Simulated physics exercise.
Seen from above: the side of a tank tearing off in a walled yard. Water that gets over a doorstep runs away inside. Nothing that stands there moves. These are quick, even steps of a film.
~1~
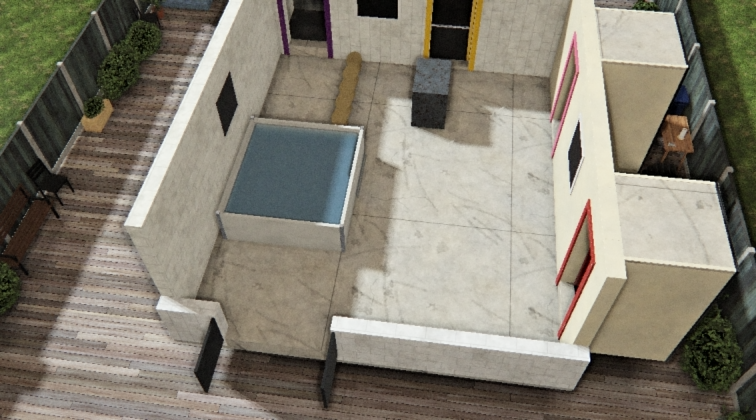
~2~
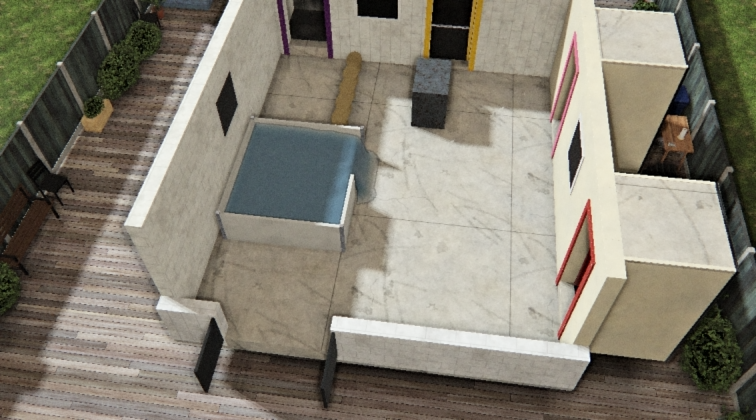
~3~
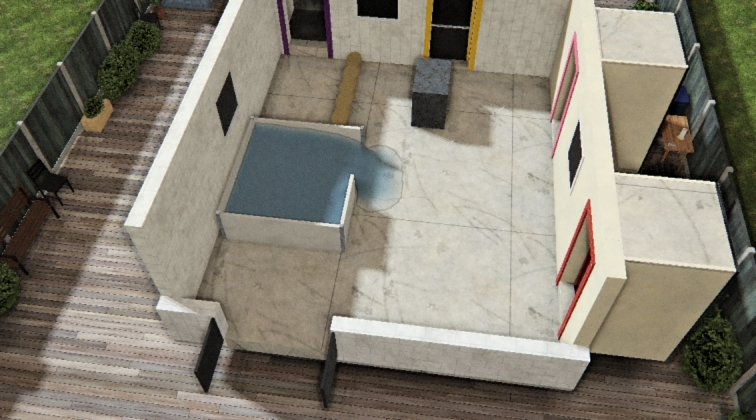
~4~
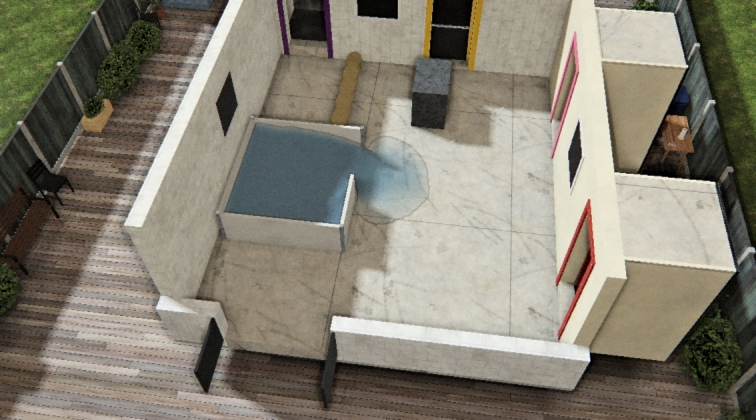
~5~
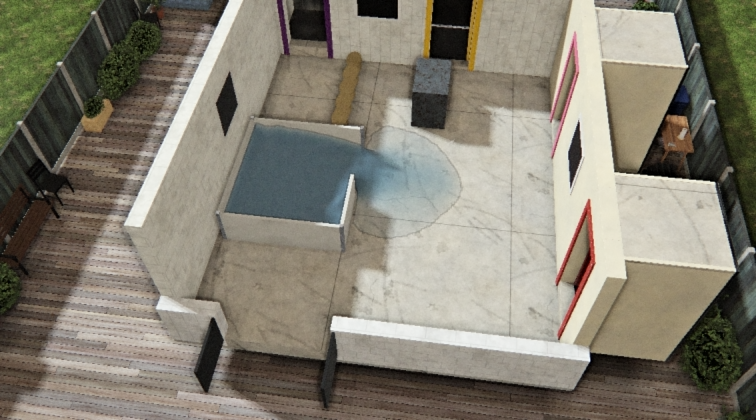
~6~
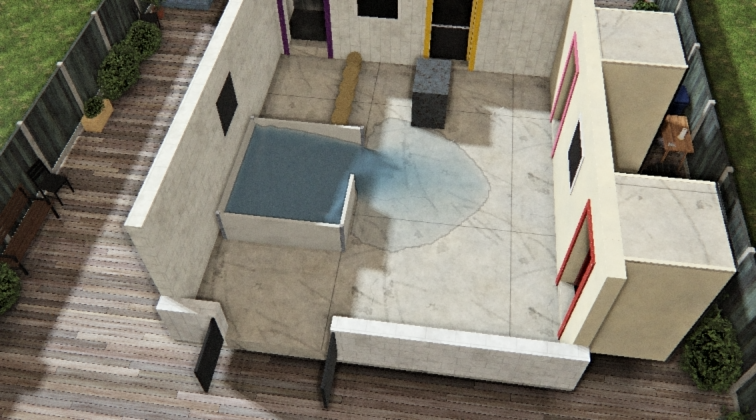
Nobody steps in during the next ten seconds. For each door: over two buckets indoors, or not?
The purple door admits no more than that; the pink door lets in a lot; the yellow door admits no more than that; the red door admits no more than that.
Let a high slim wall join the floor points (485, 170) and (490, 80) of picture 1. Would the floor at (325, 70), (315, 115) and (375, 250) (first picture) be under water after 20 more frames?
One after the other: Clear, clear, no water.
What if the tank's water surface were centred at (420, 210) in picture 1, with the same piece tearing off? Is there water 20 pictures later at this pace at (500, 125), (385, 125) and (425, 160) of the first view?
In turn: Flooded, no water, free of water.
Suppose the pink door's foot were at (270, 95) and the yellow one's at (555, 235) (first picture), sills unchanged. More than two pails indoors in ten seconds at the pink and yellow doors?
The pink one lets less in, the yellow one goes over.
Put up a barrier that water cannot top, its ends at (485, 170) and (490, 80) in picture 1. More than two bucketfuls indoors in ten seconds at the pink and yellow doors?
Then: The pink one is under; the yellow one lets more in.
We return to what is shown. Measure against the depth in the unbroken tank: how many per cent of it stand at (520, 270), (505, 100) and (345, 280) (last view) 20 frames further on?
In turn 16, 8 and 0 in a hundred.
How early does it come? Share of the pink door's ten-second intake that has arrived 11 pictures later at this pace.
I make it 10 per cent.
A moment on, water covers 30 % of the floor; the purple door not reached, the pink door not reached, the yellow door not reached, the red door not reached.
Next, water covers 40 % of the floor; the purple door not reached, the pink door under two buckets in, the yellow door not reached, the red door wet at the sill, nothing in.
Then, water covers 50 % of the floor; the purple door not reached, the pink door far over two buckets in, the yellow door wet at the sill, nothing in, the red door wet at the sill, nothing in.
Later, water covers 80 % of the floor; the purple door wet at the sill, nothing in, the pink door far over two buckets in, the yellow door wet at the sill, nothing in, the red door wet at the sill, nothing in.
In the end, water covers 90 % of the floor; the purple door wet at the sill, nothing in, the pink door far over two buckets in, the yellow door wet at the sill, nothing in, the red door under two buckets in.
